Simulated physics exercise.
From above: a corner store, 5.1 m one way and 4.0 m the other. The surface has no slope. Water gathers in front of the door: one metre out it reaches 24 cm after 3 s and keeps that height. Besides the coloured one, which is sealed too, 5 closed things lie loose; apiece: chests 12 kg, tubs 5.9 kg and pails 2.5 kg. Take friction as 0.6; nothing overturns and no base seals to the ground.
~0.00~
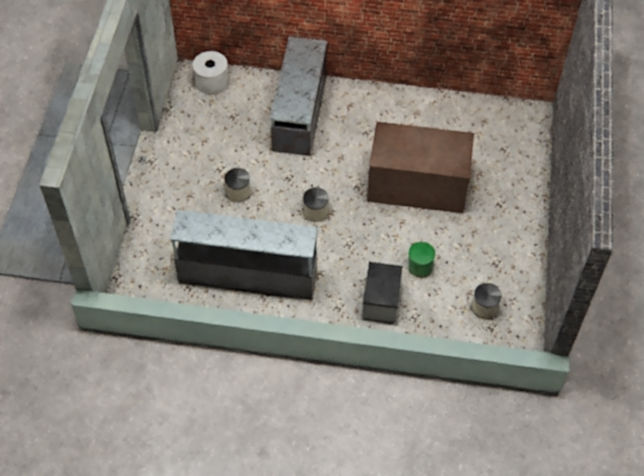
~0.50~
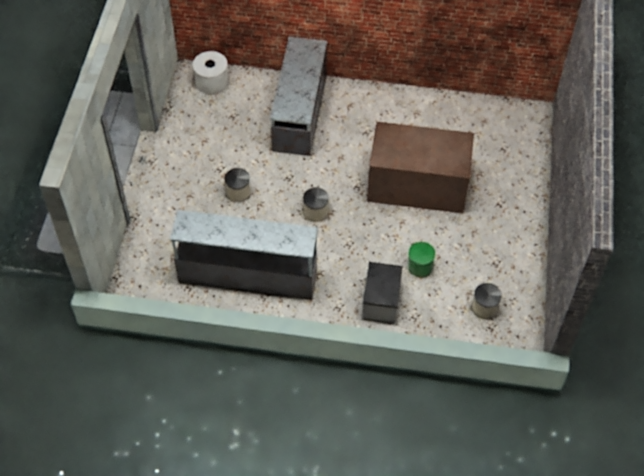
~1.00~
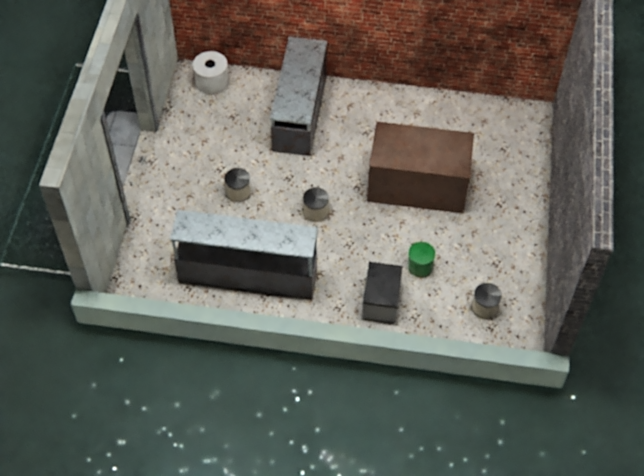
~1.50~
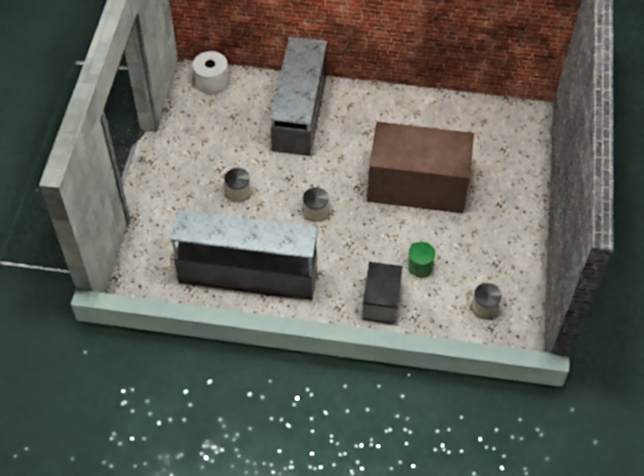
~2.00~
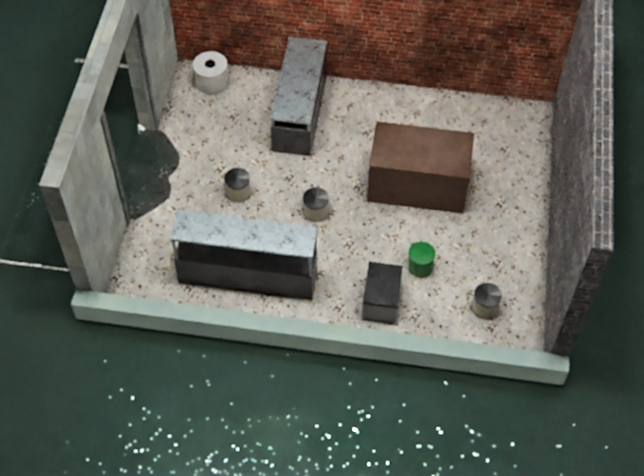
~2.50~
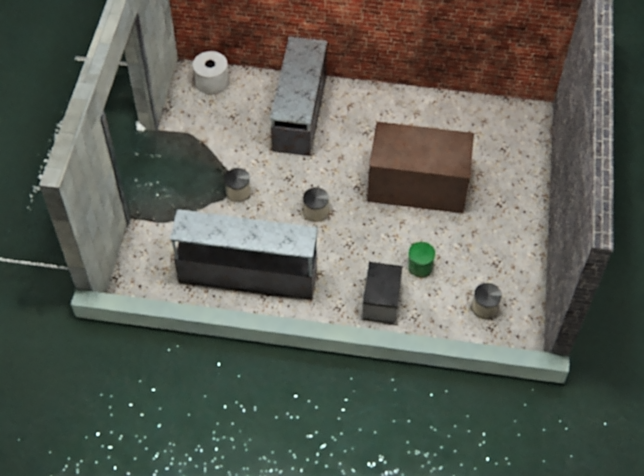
Roofless room seen from above with dark water surrounding its walls, then spreading through the left doorway across the speckled floor.
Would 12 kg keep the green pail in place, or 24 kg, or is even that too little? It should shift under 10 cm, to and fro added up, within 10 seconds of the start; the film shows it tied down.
I expect that only the higher weight holds it.
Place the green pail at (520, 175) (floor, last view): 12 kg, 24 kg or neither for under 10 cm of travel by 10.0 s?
Either load holds.
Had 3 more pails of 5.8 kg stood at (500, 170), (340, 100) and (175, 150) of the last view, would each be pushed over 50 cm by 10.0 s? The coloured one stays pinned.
In turn: Short of it, short of it, more.
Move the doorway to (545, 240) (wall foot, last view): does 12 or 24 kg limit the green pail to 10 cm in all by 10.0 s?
Then only the higher weight holds it.
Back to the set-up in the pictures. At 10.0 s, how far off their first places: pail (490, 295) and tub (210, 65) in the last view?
In turn: 50 cm, 5 cm.
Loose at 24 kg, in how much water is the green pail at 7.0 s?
About 6 cm.
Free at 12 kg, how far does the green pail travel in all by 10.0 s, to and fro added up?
Some 60 cm in all.
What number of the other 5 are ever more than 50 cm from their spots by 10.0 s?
That makes 5.
After 3.5 s the green pail would be 0 cm from its start with 12 kg and 0 cm from its start with 24 kg; 0 cm of water round it then.
After 4.5 s the green pail would be 0 cm from its start with 12 kg and 0 cm from its start with 24 kg; 3 cm of water round it then.
After 7.0 s the green pail would be 31 cm from its start with 12 kg and 0 cm from its start with 24 kg; 6 cm of water round it then.
After 10.0 s the green pail would be 48 cm from its start with 12 kg and 0 cm from its start with 24 kg; 14 cm of water round it then.
